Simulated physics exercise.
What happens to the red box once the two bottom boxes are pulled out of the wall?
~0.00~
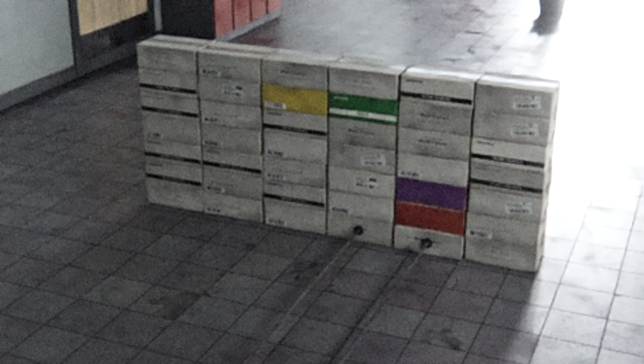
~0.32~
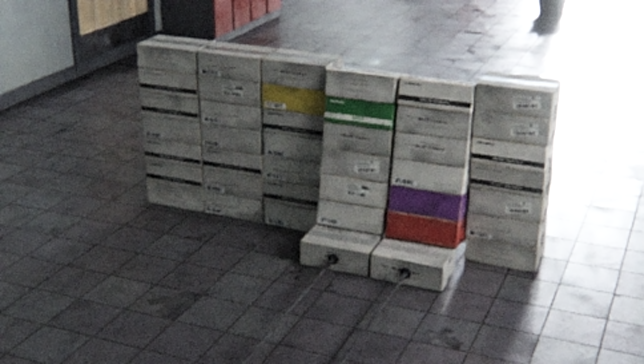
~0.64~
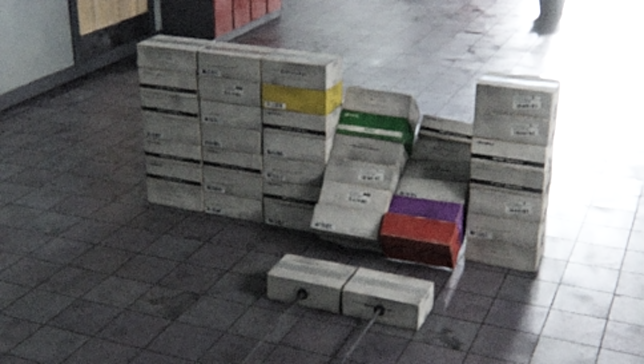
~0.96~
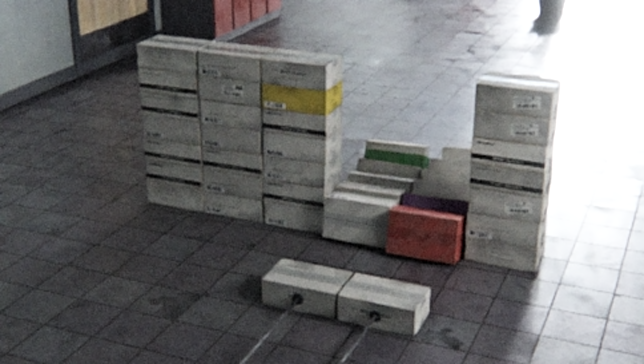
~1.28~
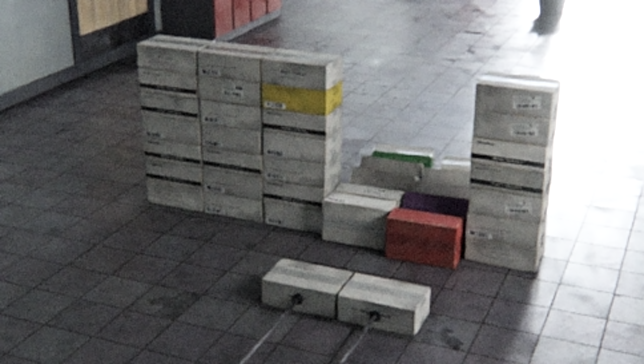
The red box comes down with its column, tipping over and ending on its side on the floor in the gap.
A box wall loses two pulled bottom boxes, and the columns above collapse, leaving a gap.
